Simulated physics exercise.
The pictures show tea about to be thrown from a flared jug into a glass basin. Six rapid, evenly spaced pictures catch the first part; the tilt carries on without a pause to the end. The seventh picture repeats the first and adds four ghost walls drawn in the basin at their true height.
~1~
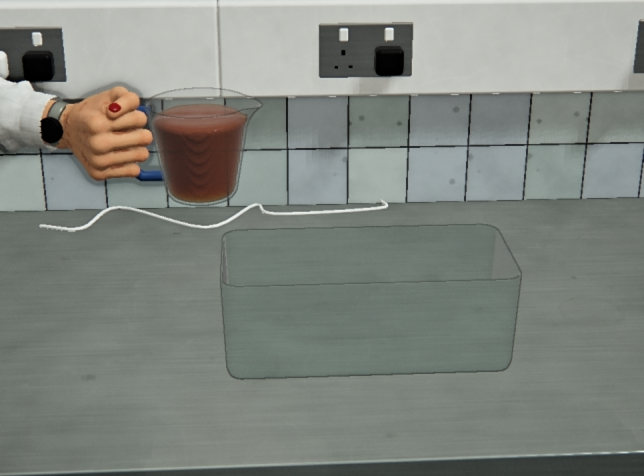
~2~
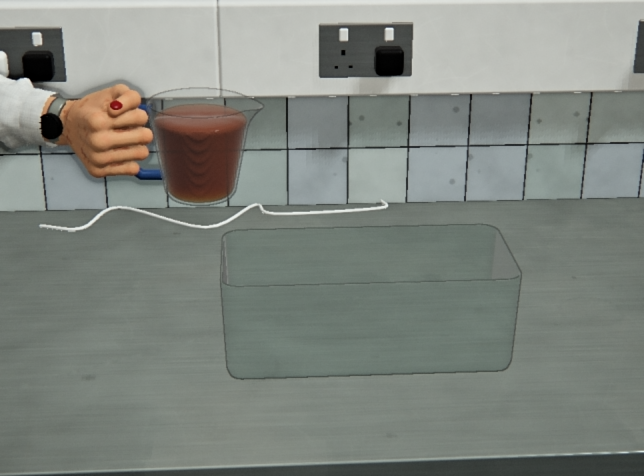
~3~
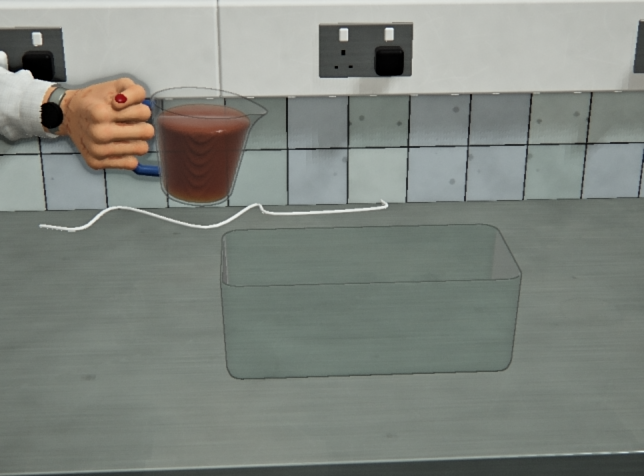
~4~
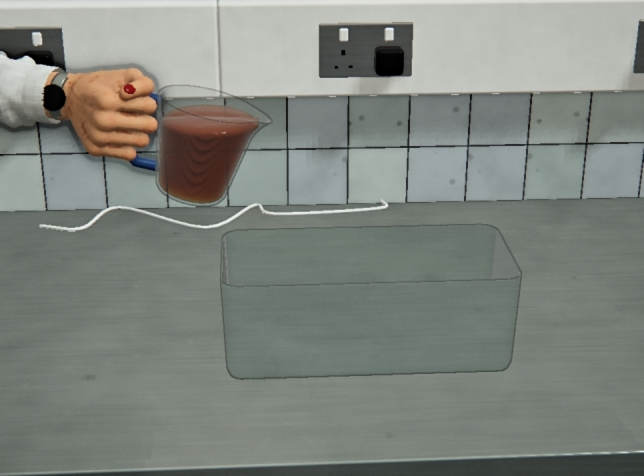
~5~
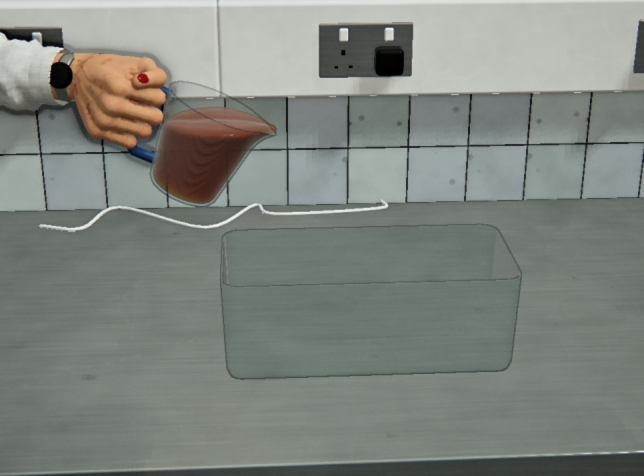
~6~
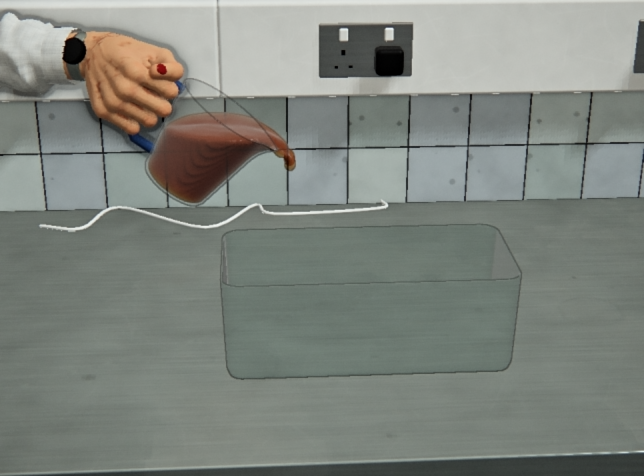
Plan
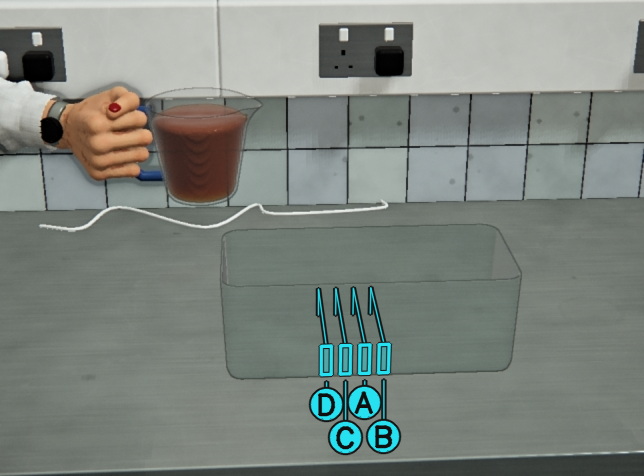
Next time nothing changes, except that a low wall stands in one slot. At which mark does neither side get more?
D is best.
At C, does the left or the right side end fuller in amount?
The left side.
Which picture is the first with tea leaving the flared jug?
In picture 5.
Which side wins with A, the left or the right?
The left side.
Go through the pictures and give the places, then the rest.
Upright, lip at (261, 104); basin from (227, 375) to (511, 366); nothing has left yet.
Upright, lip at (263, 106); nothing has left yet.
Tipped about 7°, lip at (266, 111); nothing has left yet.
Tipped about 15°, lip at (271, 120); nothing has left yet.
Tipped about 25°, lip at (275, 133); tea is over the lip, down to (275, 133).
Tipped about 37°, lip at (277, 148); tea is over the lip, down to (291, 165).
On the marked copy, A at (364, 380); B at (383, 380); C at (345, 381); D at (326, 382).
With A, about 90 % ends left of the wall and 7 % right of it; 3 % is lost outside.
With B, about 92 % ends left of the wall and 7 % right of it.
With C, about 79 % ends left of the wall and 18 % right of it; 3 % is lost outside.
With D, about 54 % ends left of the wall and 45 % right of it.
